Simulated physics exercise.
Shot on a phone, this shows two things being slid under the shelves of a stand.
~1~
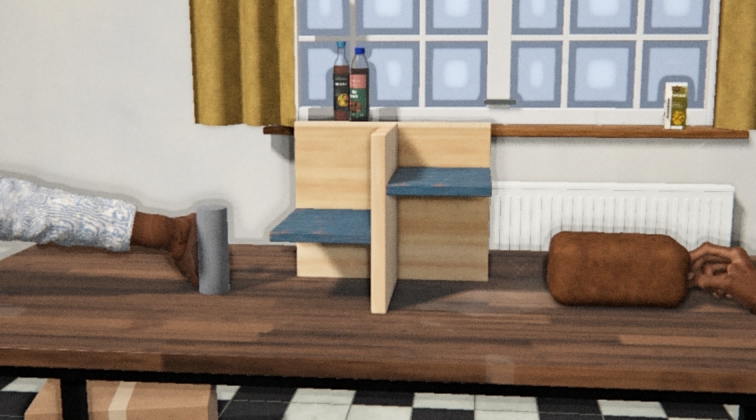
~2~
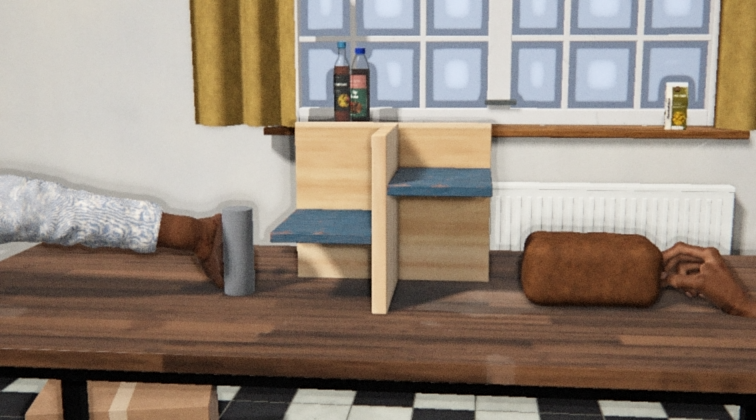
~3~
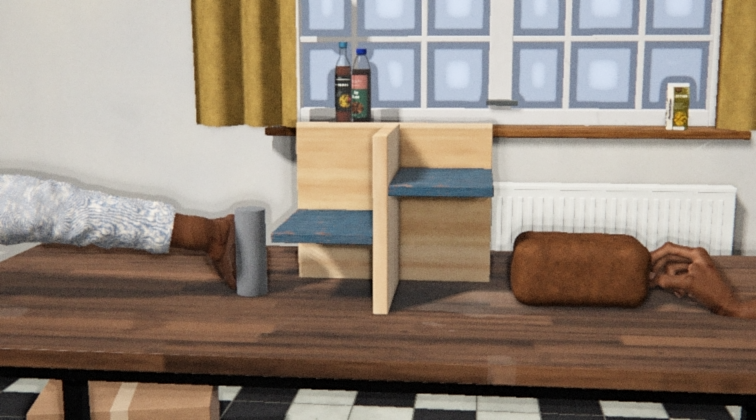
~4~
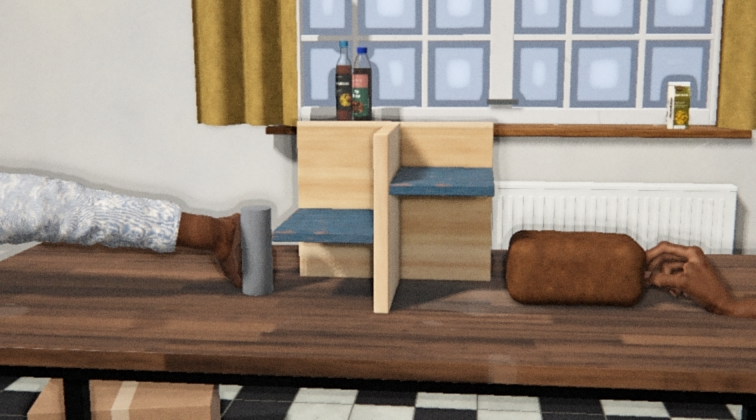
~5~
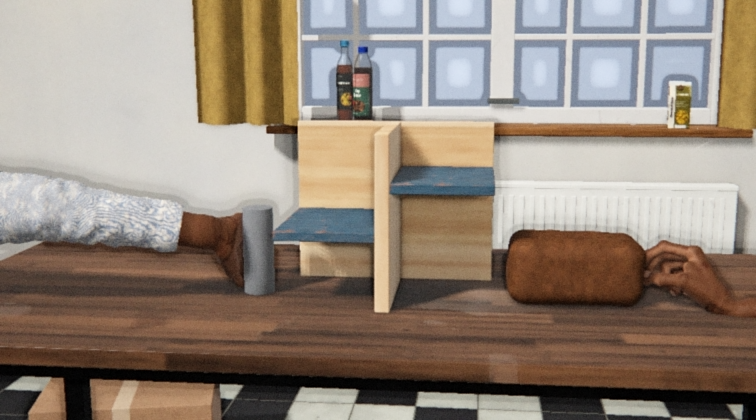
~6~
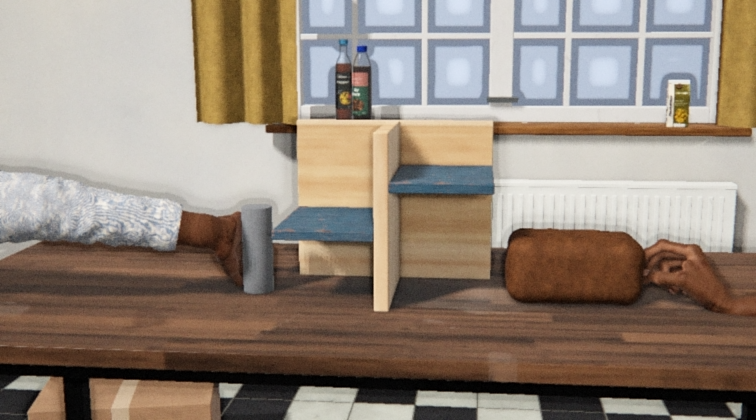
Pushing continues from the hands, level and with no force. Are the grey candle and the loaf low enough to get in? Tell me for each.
Turns out the grey candle can't get under and the loaf gets under.
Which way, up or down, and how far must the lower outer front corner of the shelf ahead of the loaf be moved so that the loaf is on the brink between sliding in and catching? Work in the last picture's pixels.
Some 52 pixels, down.
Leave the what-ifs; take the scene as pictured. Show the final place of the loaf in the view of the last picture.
When everything stops, it's near (468, 264).
Then, 0.28 s on from there, grey candle sliding up to the opening near (271, 249); loaf sliding up to the opening near (556, 266).
Then, 0.54 s on from there, grey candle stopped at the opening near (271, 249); loaf part of the way in near (520, 265).
Then, 0.78 s on from there, grey candle stopped at the opening near (271, 249); loaf part of the way in near (488, 264).
In the end, the grey candle is too tall, near (271, 249); the loaf clears the shelf, near (469, 264).
